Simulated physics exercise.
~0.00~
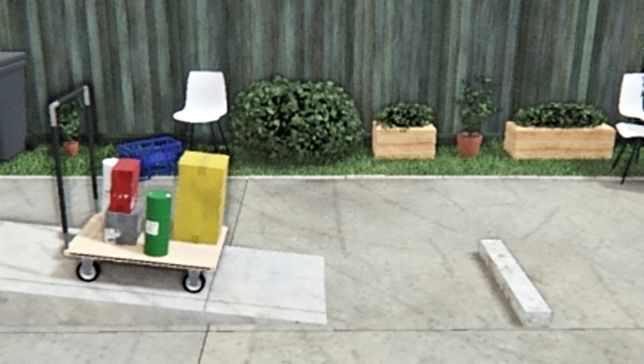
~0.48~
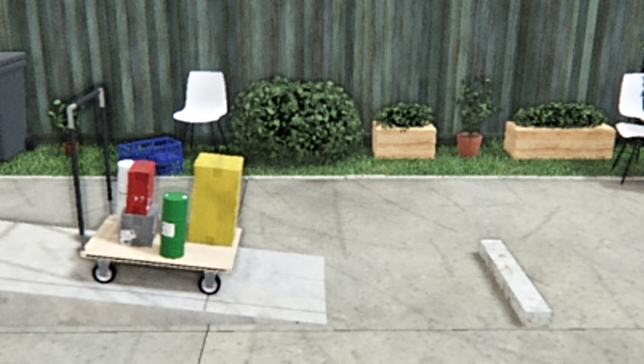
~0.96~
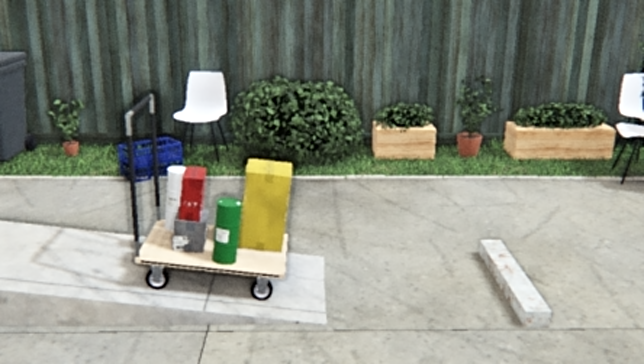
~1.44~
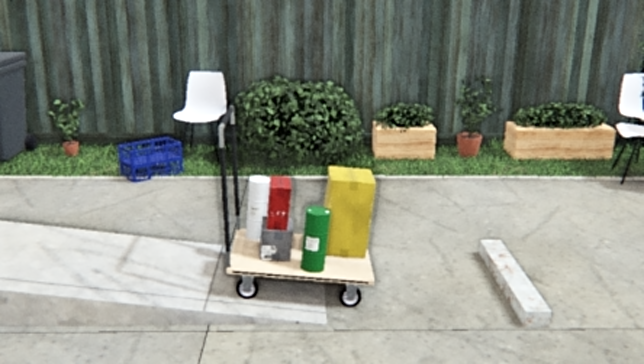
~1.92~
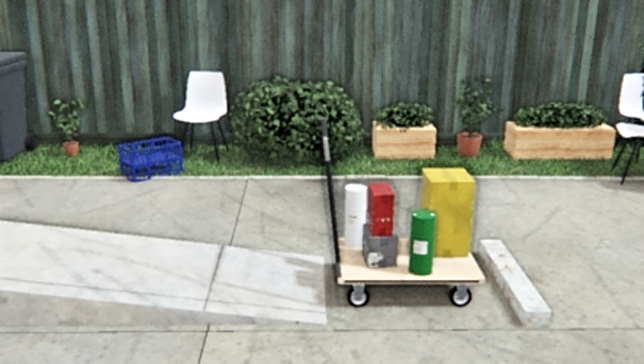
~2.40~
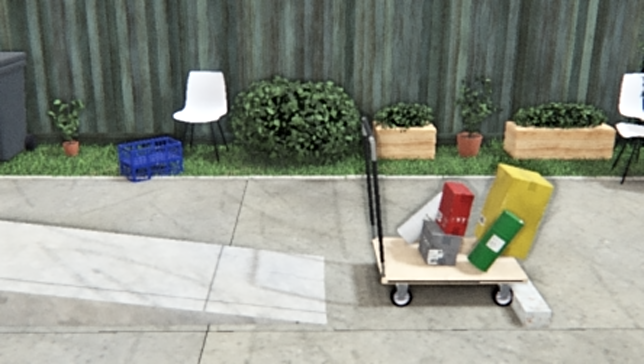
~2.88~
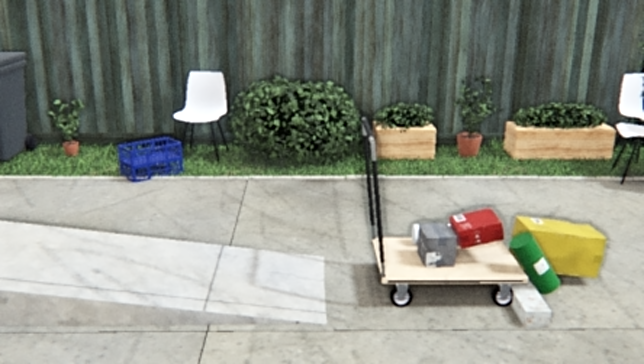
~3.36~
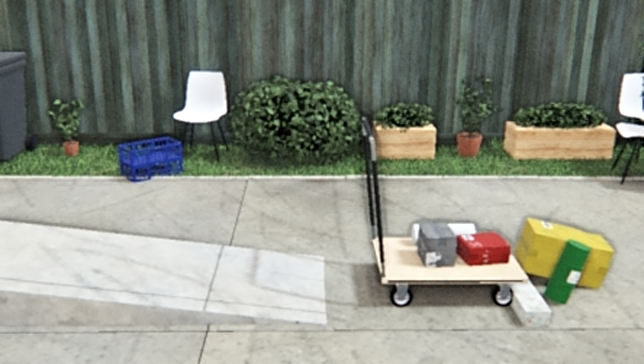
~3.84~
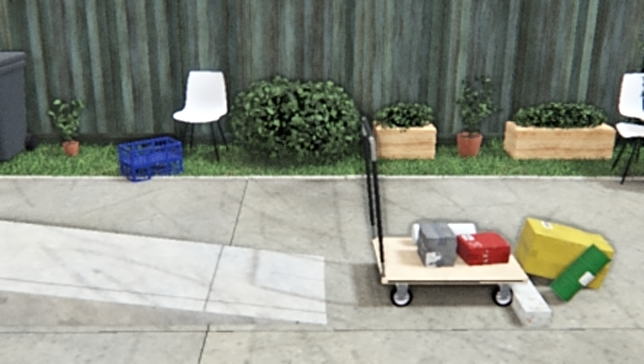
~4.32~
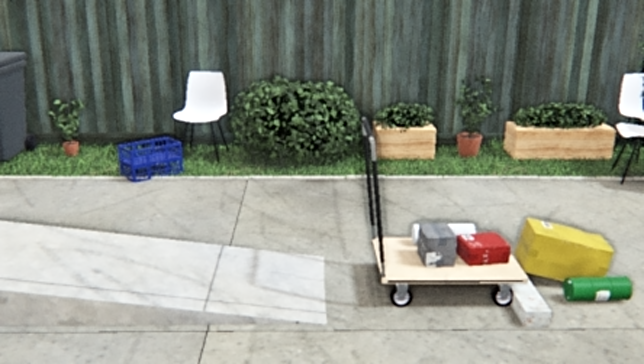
A trolley carrying five items rolled down a ramp to the right and stopped at a kerb, toppling all but the grey parcel; the yellow box and green canister ended up on the ground, while the red box and white canister lay on the deck.
